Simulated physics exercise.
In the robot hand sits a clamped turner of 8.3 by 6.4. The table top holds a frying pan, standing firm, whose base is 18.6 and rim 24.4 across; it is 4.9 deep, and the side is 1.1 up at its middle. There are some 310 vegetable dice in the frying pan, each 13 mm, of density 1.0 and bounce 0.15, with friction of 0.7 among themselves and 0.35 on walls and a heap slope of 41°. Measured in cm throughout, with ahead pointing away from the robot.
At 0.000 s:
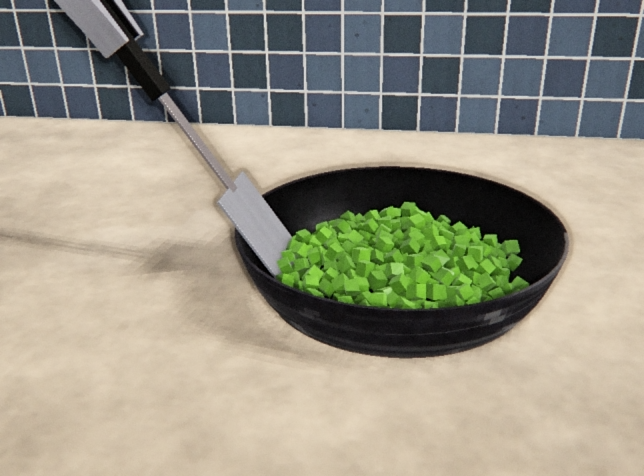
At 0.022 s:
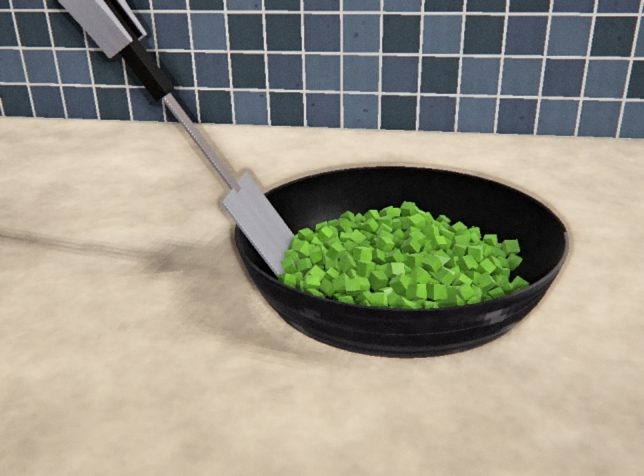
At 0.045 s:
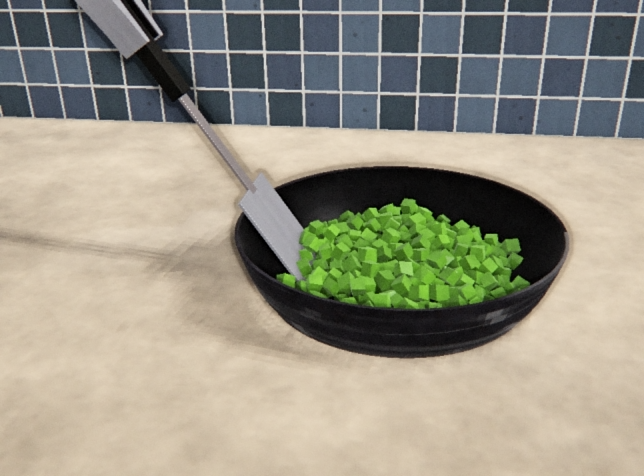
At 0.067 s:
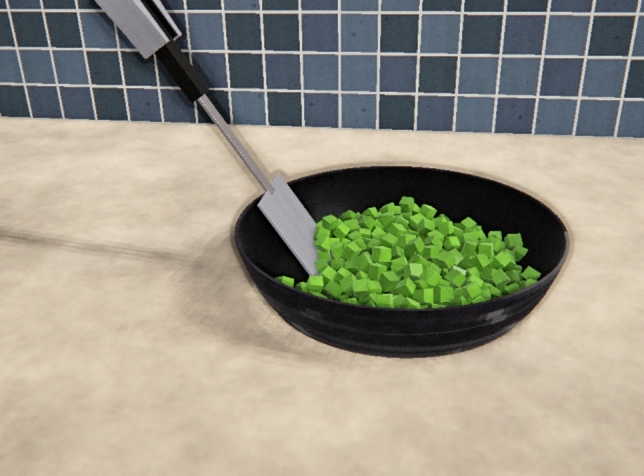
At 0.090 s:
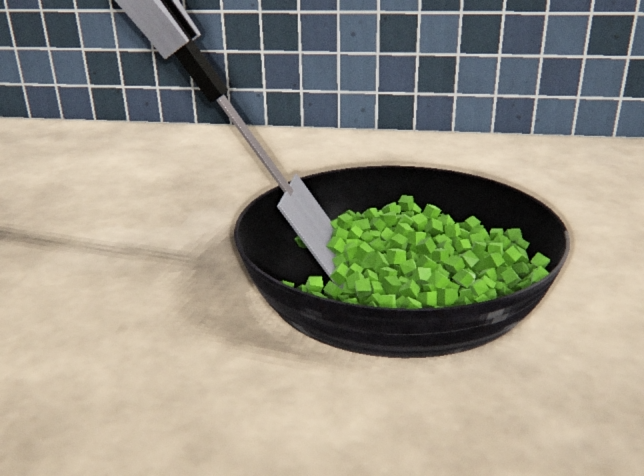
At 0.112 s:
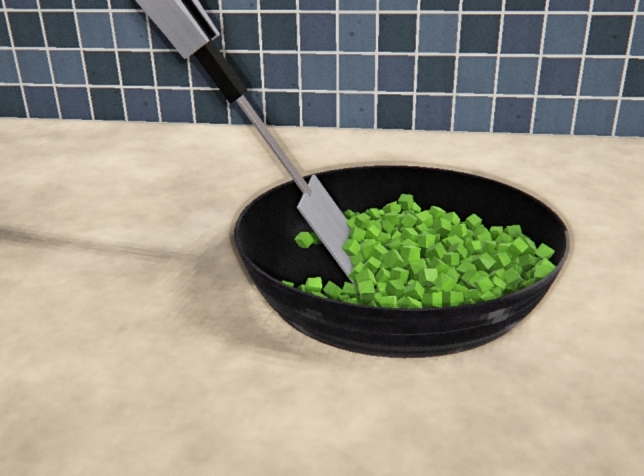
At the start, a tilted metal turner rests at the left side of a black frying pan heaped with green cubes on a beige counter. The turner then slides steadily right, pushing the cubes into a heap toward the right side, while a few are left behind on the left.
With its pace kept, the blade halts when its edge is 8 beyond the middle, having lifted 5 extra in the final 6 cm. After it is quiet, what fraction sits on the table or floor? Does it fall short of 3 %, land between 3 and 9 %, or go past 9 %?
It goes past 9 %.
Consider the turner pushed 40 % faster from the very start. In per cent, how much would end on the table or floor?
Estimated result: Some 20 %.
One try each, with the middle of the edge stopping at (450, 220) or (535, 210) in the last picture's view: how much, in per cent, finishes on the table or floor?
Close to 0 and close to 20 per cent, respectively.
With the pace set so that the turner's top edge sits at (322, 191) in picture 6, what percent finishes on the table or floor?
20 %.
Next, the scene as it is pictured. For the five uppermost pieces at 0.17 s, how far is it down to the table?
I'd put them at about 5 centimetres above the table.
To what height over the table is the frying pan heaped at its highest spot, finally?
Some 6.0 cm above the table.
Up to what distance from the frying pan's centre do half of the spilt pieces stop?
I'd say some 20 centimetres, give or take.
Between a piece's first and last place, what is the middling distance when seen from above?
The value is roughly 3 cm.
By 0.17 s, sloping 56°, highest piece 5 above the table; 308 in the frying pan.
By 0.22 s, sloping 56°, highest piece 7 above the table; 308 in the frying pan.
By 0.45 s, sloping 56°, highest piece 10 above the table; 267 in the frying pan, 29 on the table or floor, 12 on the blade or in flight.
By 1.50 s, sloping 56°, highest piece 6 above the table; 267 in the frying pan, 41 on the table or floor.
Final count, 267 in the frying pan, 41 on the table or floor. That is 13 % on the table or floor.
